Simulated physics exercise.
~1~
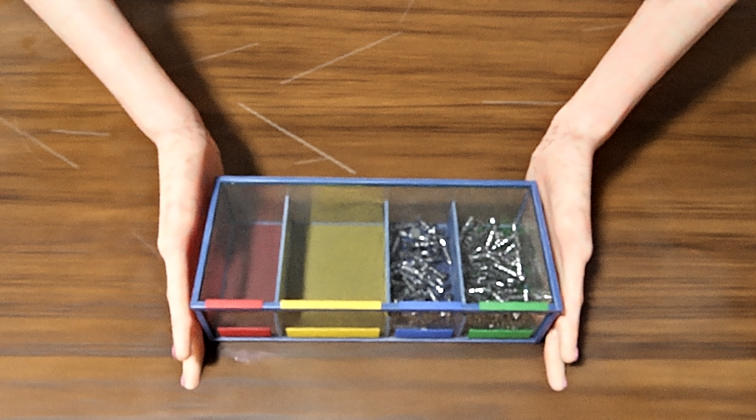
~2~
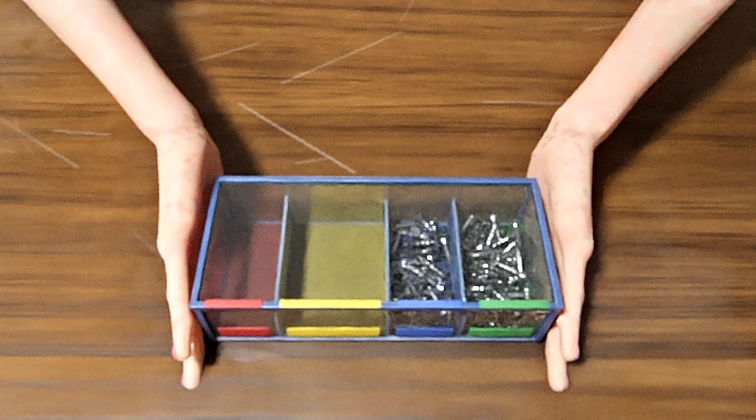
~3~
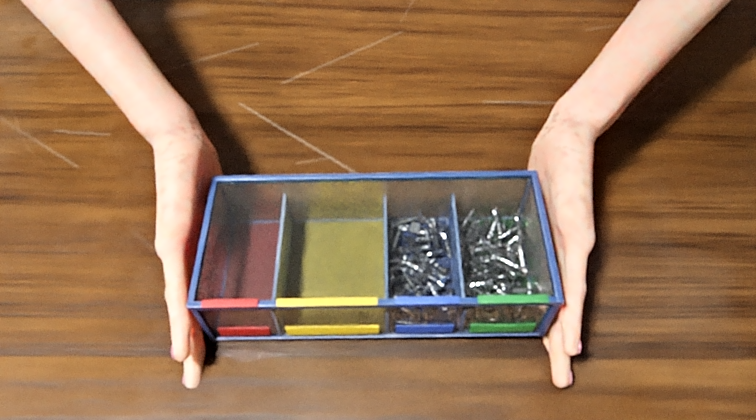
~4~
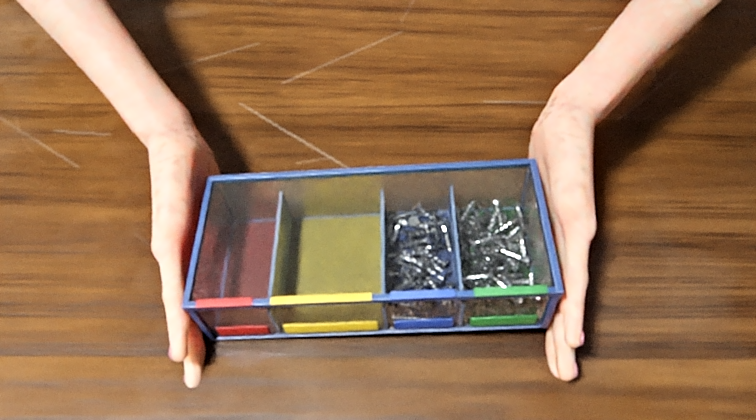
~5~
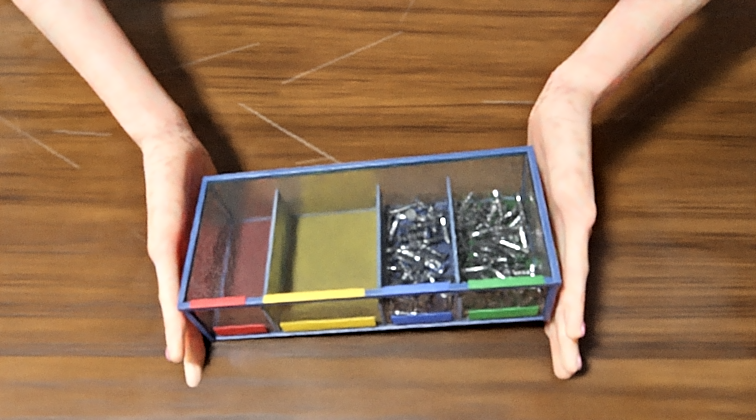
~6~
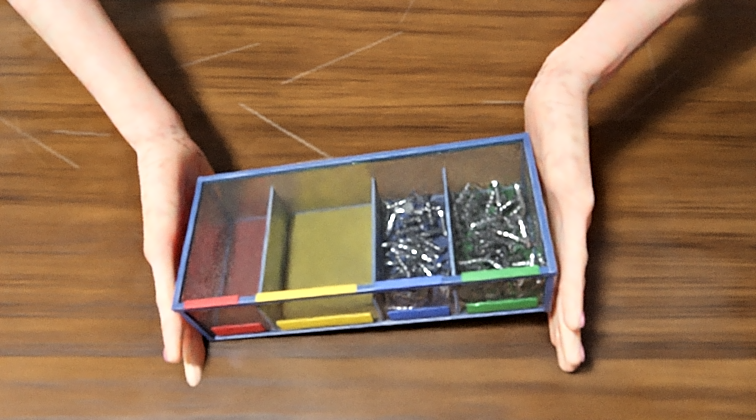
The footage shows two hands holding a clear-lidded box with red, yellow, blue and green sections, small metal pieces filling the blue and green ones; the hands gradually tilt it, raising the right side slightly while the pieces stay in their sections.
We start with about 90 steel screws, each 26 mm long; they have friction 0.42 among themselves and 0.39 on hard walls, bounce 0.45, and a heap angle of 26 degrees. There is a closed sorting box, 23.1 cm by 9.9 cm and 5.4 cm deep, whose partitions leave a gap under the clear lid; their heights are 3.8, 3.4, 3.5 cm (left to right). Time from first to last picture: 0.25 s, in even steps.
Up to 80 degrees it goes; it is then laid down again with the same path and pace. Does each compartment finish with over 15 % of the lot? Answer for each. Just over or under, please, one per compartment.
Red: Under, blue: Over, green: Over, yellow: Under.
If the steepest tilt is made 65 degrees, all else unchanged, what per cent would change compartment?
About 0 per cent.
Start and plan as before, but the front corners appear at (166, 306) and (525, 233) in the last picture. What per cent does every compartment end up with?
Red 0 %, blue 40 %, green 40 %, yellow 20 %.
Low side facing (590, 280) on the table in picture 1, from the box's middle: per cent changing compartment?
0 %.
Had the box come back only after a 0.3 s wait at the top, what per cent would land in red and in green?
Then red keeps 0% and green keeps 55%.
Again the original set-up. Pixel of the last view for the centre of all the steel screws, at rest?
I'd say roughly (462, 275).
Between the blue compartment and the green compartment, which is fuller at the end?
The green compartment.
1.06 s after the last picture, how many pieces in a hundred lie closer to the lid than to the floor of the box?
Roughly 0 percent of the pieces.
Then, 1.06 s after the last picture, tilt 80 degrees; blue 45 %, green 55 %.
Then, 1.76 s after the last picture, tilt 36 degrees; blue 40 %, green 55 %, yellow 5 %.
Then, 2.50 s after the last picture, tilt 0 degrees; blue 40 %, green 55 %, yellow 5 %.
In the end, red 0 %, blue 40 %, green 55 %, yellow 5 %.
